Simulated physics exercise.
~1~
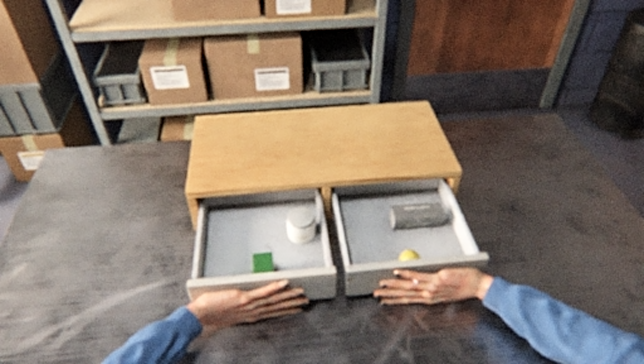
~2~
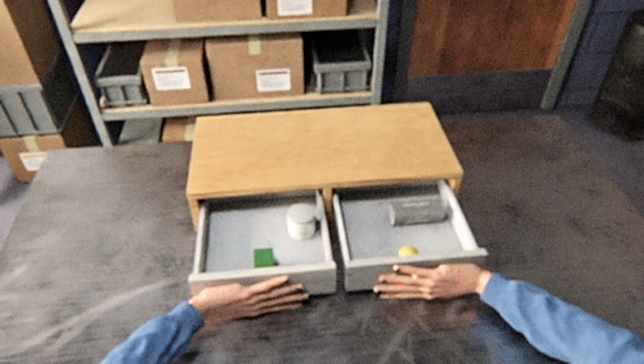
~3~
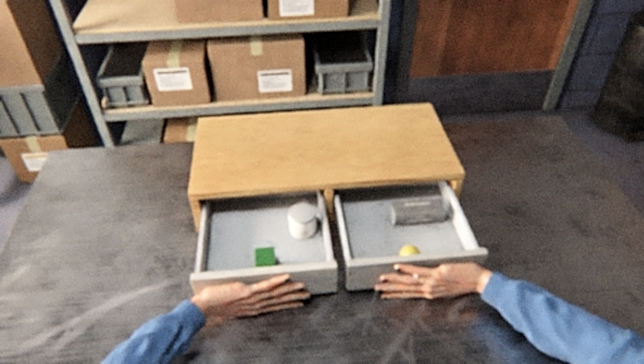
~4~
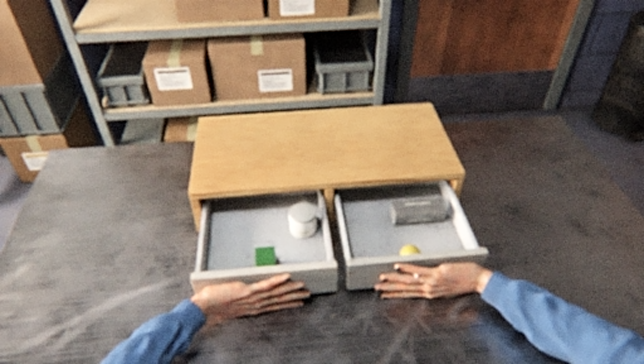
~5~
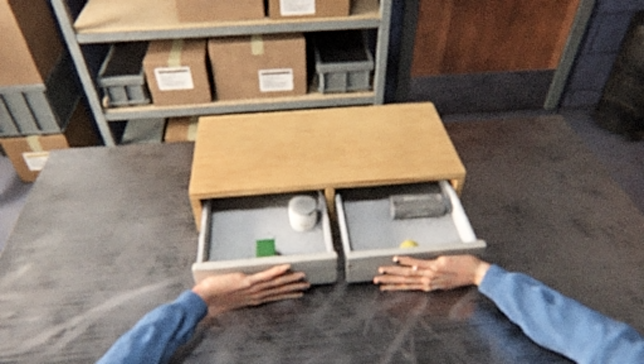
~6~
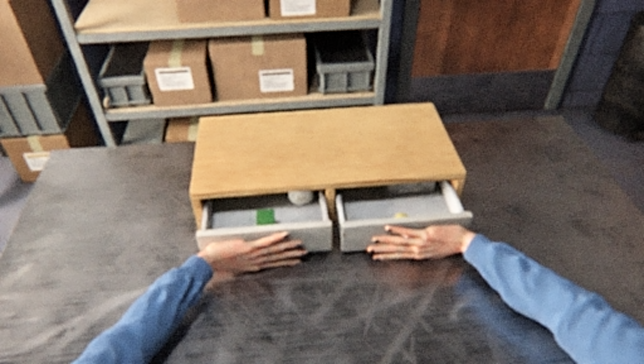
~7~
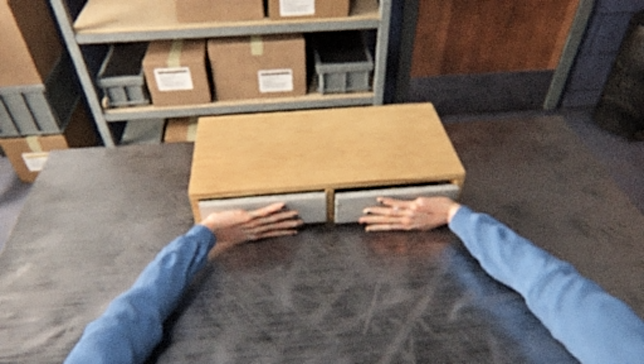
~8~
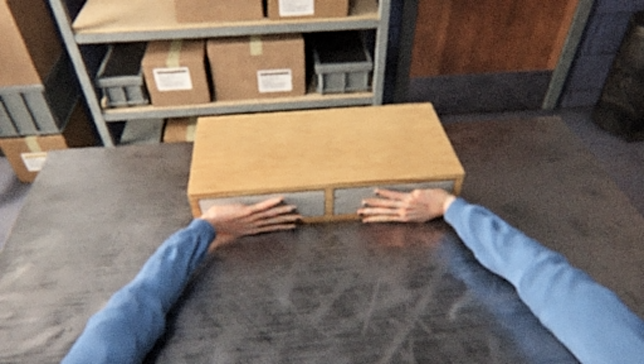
Two hands push both open drawers holding small objects into the wooden chest until they shut.
